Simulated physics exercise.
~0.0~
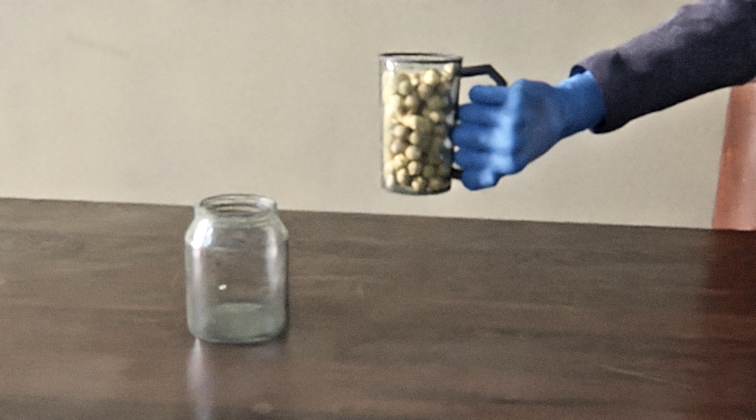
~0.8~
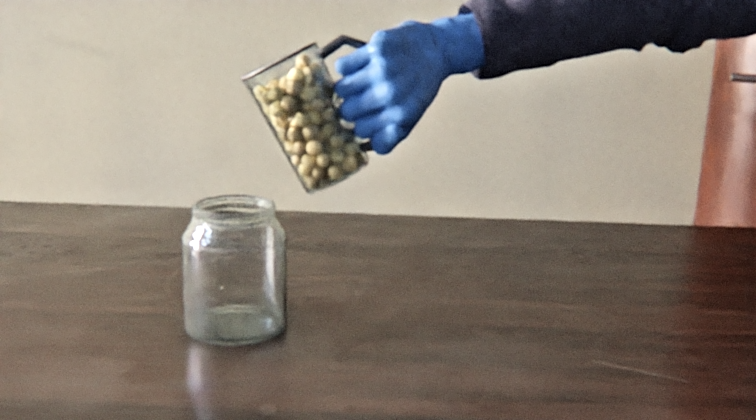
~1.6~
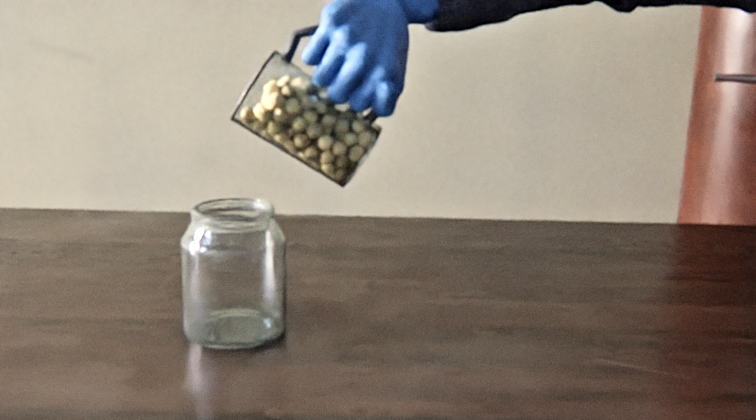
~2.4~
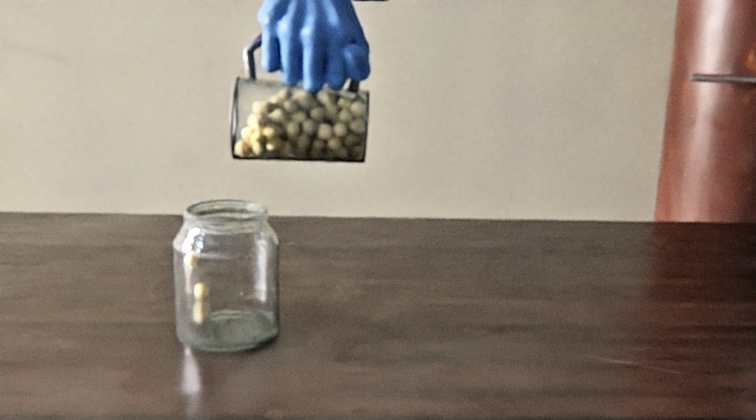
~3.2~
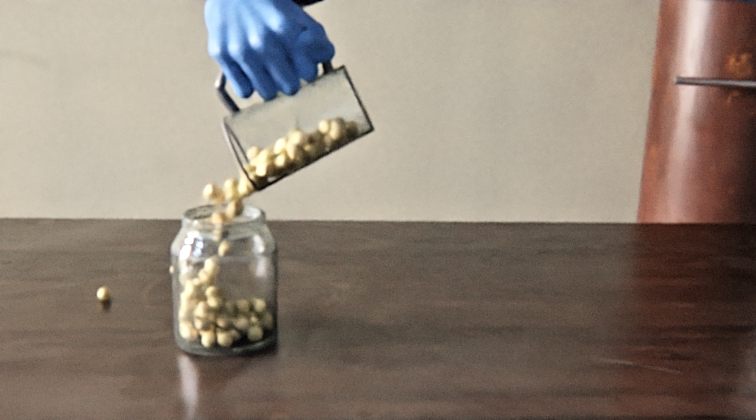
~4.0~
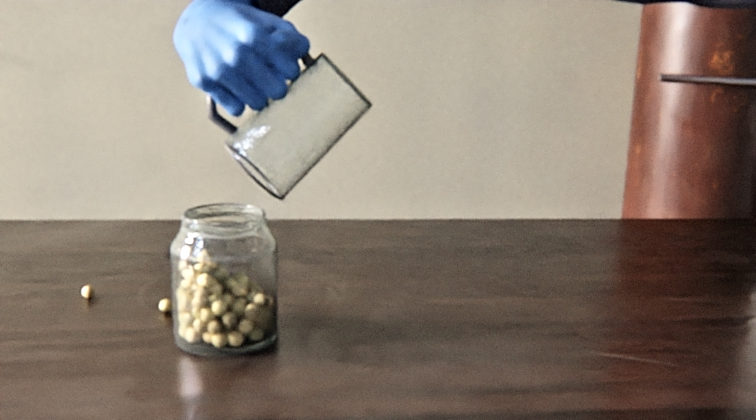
At the start, a blue-gloved hand holds a clear, dark-handled cup full of pale, round nuts upright, to the right of an empty glass jar on a dark wooden table. The hand moves the cup left and tips its mouth toward the jar, while the view drifts slightly sideways. Once the cup lies on its side, the first few nuts drop into the jar. As it tilts further, the nuts pour out in a stream, and one lands on the table to the left. Finally the cup is empty, most of the nuts sit in the jar, and two lie on the table beside it.
